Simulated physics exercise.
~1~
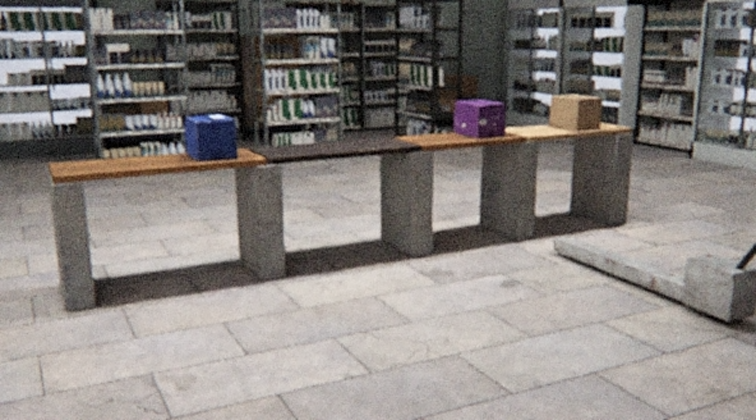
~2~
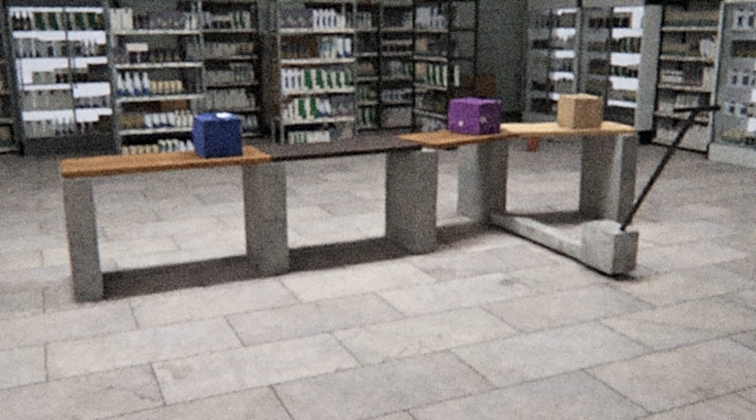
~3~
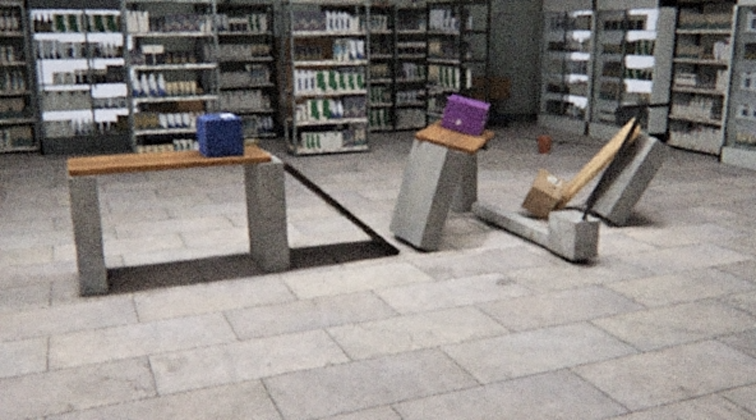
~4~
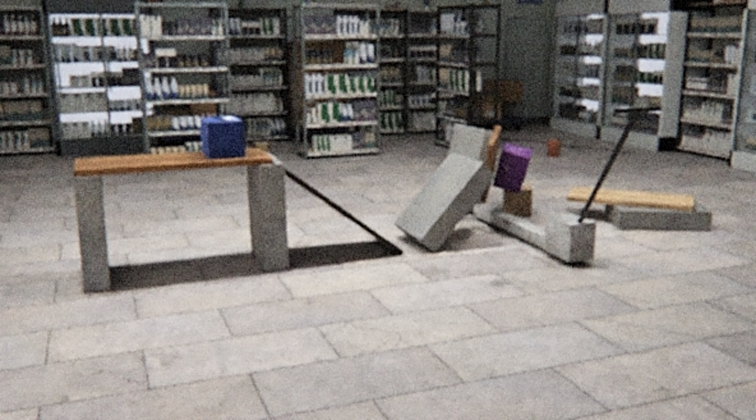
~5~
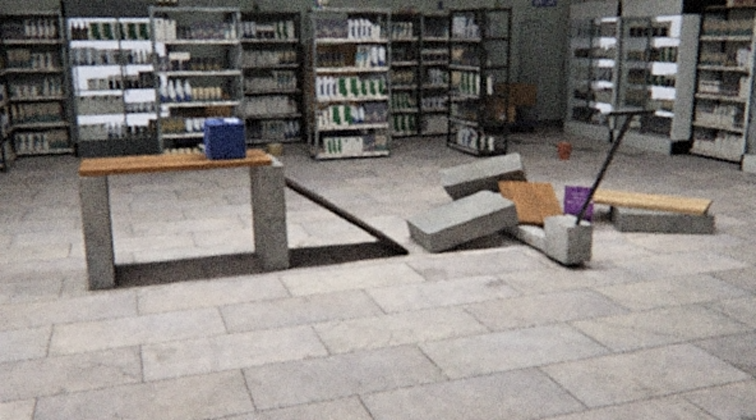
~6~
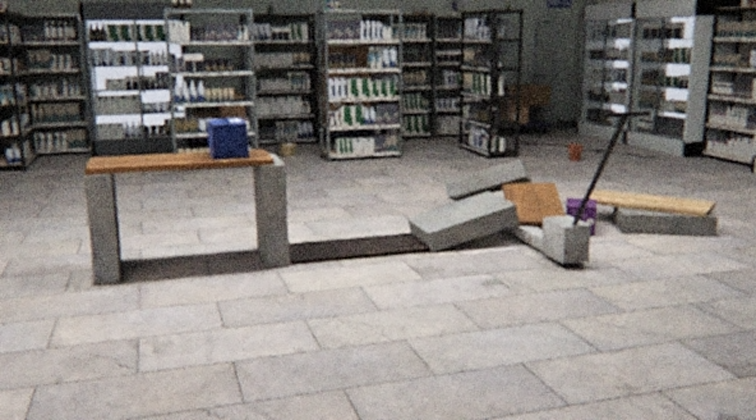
In a shop aisle, a floor jack shoves a makeshift bench's uprights, toppling its right side while the blue carton stays up.
